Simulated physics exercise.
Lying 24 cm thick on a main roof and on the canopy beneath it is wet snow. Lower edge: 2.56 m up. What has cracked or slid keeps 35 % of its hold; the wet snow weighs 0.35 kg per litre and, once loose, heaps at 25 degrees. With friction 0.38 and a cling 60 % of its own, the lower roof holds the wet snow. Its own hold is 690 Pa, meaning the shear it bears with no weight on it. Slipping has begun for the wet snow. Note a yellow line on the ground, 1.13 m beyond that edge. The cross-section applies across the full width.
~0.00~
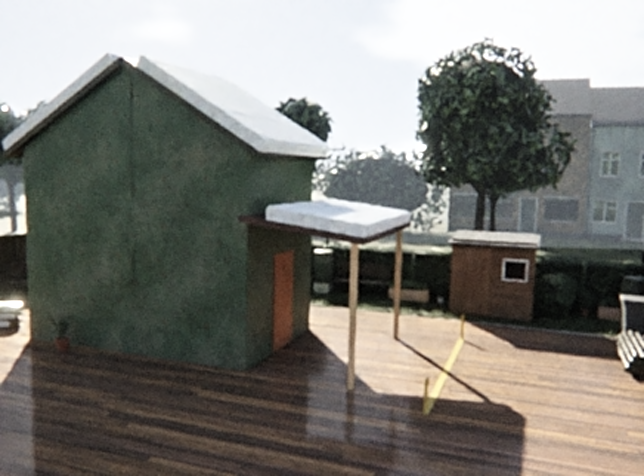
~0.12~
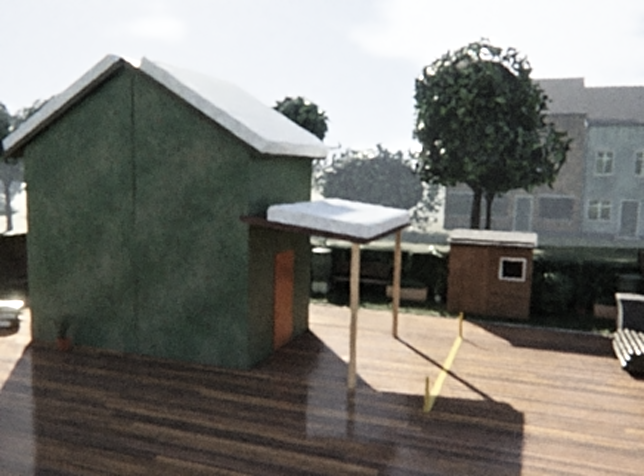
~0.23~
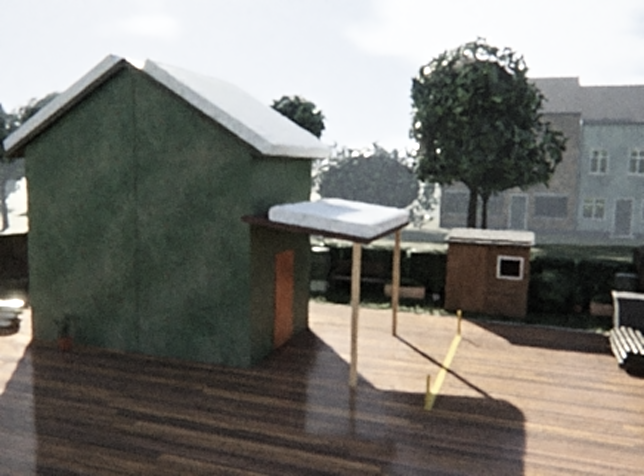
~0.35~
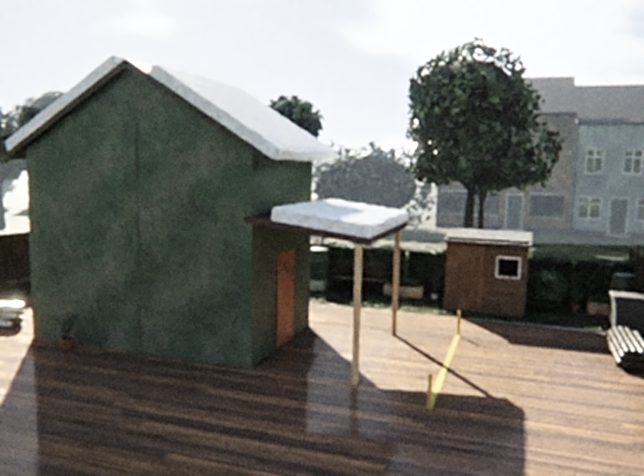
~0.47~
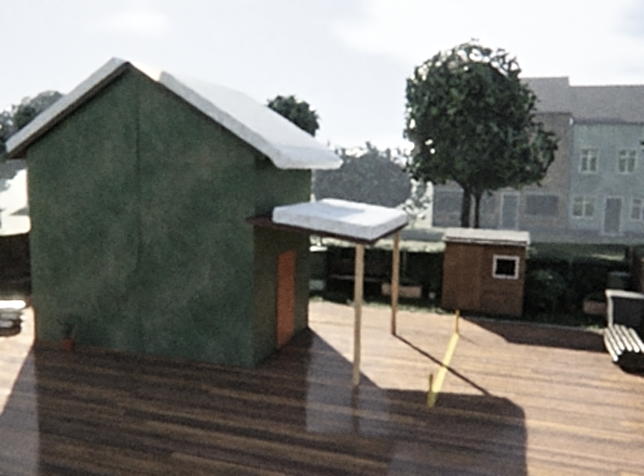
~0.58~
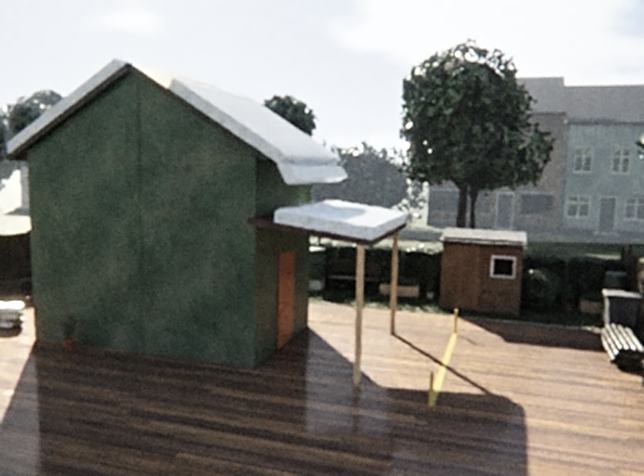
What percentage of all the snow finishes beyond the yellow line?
About 26 %.
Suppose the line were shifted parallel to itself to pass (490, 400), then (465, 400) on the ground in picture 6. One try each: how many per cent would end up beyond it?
About 10 %, then about 16 %.
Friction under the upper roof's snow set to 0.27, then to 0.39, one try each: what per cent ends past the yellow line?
Respectively 12 percent and 0 percent.
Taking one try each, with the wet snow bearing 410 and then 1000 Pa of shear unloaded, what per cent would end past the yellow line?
40 %, then 12 %.
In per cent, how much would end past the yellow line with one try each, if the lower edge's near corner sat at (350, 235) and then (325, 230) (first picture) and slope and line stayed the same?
Try 1: 35 %; try 2: 45 %.
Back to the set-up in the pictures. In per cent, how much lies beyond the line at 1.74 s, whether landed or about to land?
0 percent.
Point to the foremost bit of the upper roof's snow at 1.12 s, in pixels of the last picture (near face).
About (349, 217).
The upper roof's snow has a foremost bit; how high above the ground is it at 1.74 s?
2.0 m, more or less.
By 1.12 s, none is below the lower edge and 0 % is past the line.
By 1.74 s, 6 % is below the lower edge and 0 % is past the line.
By 2.37 s, 42 % is below the lower edge and 23 % is past the line.
By 3.00 s, 43 % is below the lower edge and 26 % is past the line.
By 3.30 s, at the end, 43 % is below the lower edge and 26 % is past the line.
